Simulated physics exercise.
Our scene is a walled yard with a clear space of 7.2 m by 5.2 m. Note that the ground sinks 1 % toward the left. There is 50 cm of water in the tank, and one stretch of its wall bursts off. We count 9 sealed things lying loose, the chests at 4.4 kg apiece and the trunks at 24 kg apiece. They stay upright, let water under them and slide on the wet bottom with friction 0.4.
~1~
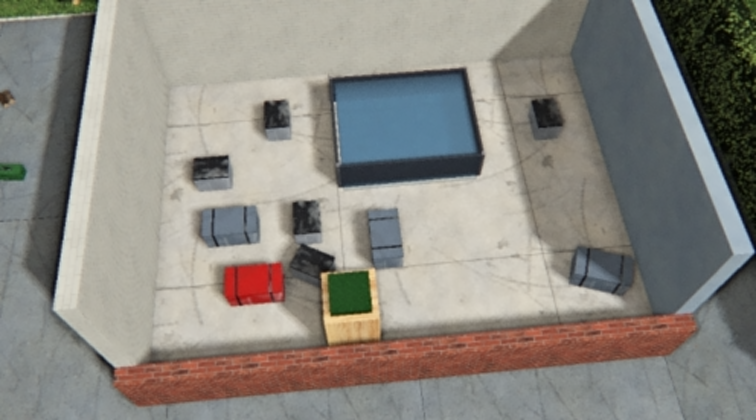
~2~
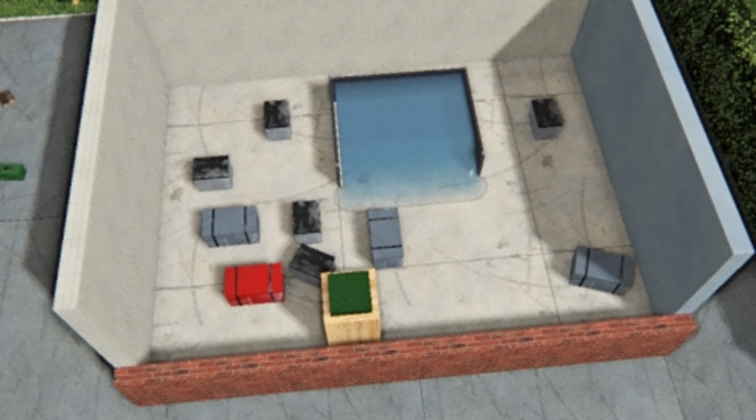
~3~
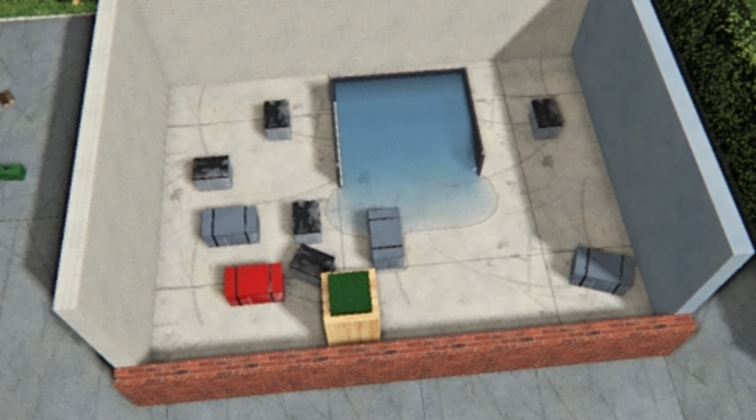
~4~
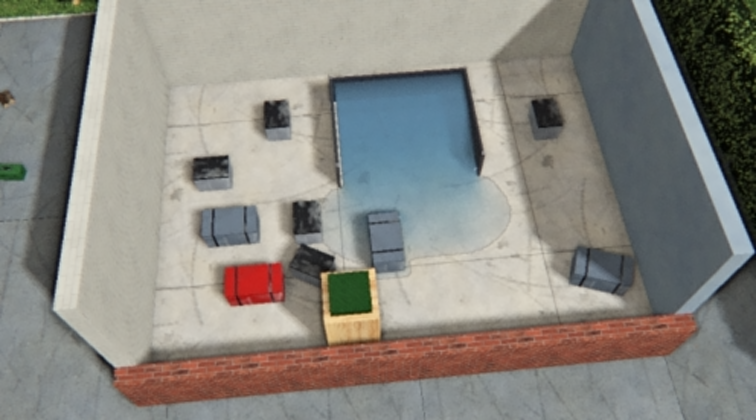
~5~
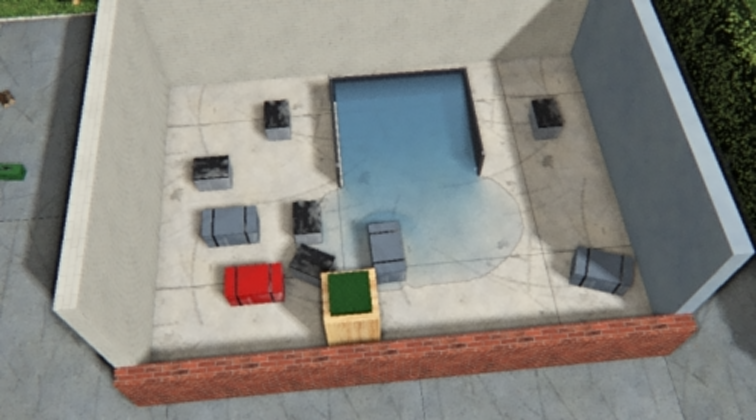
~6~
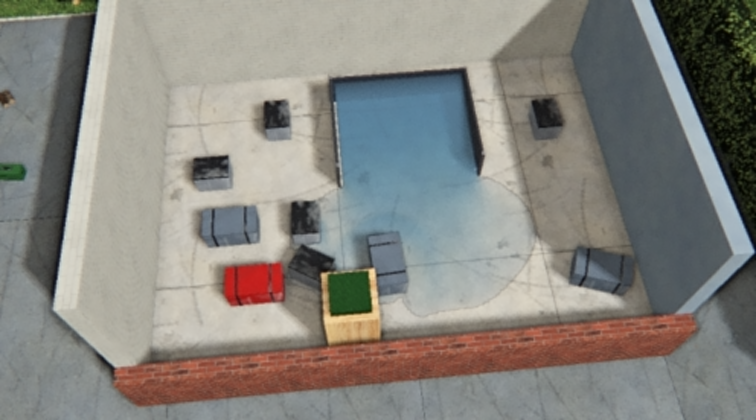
Walled yard with water spreading from a tank's open front across the concrete floor, nudging one grey trunk slightly among scattered boxes.
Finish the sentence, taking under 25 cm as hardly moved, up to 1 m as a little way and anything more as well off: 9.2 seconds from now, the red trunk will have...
The red trunk will have travelled well off.
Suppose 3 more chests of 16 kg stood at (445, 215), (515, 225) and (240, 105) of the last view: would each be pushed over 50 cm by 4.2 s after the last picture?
Note, same order as listed: Beyond the limit, beyond the limit, inside the limit.
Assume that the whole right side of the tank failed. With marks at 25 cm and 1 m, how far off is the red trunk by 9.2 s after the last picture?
I'd say the red trunk scarcely moves.
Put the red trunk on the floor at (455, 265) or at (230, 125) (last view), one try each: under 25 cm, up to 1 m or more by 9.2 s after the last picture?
In that order: It gets carried off; it holds its place.
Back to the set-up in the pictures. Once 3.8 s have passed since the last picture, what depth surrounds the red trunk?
Depth: About 12 cm.
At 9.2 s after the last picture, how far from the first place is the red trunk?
Measured offset: Near 350 cm.
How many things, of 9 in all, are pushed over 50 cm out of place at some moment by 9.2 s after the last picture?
I get 9.
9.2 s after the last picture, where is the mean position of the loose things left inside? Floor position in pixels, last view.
Centre of the remaining things: Roughly (324, 149).
Then, 1.2 s after the last picture the red trunk is near (241, 282), 0.2 m from its start, aground; 2 afloat.
Then, 3.8 s after the last picture the red trunk is near (181, 258), 1.1 m from its start, afloat; 3 afloat.
Then, 6.2 s after the last picture the red trunk is near (193, 138), 2.8 m from its start, aground; 5 afloat.
Then, 9.2 s after the last picture the red trunk is near (206, 89), 3.6 m from its start, afloat; 7 afloat.
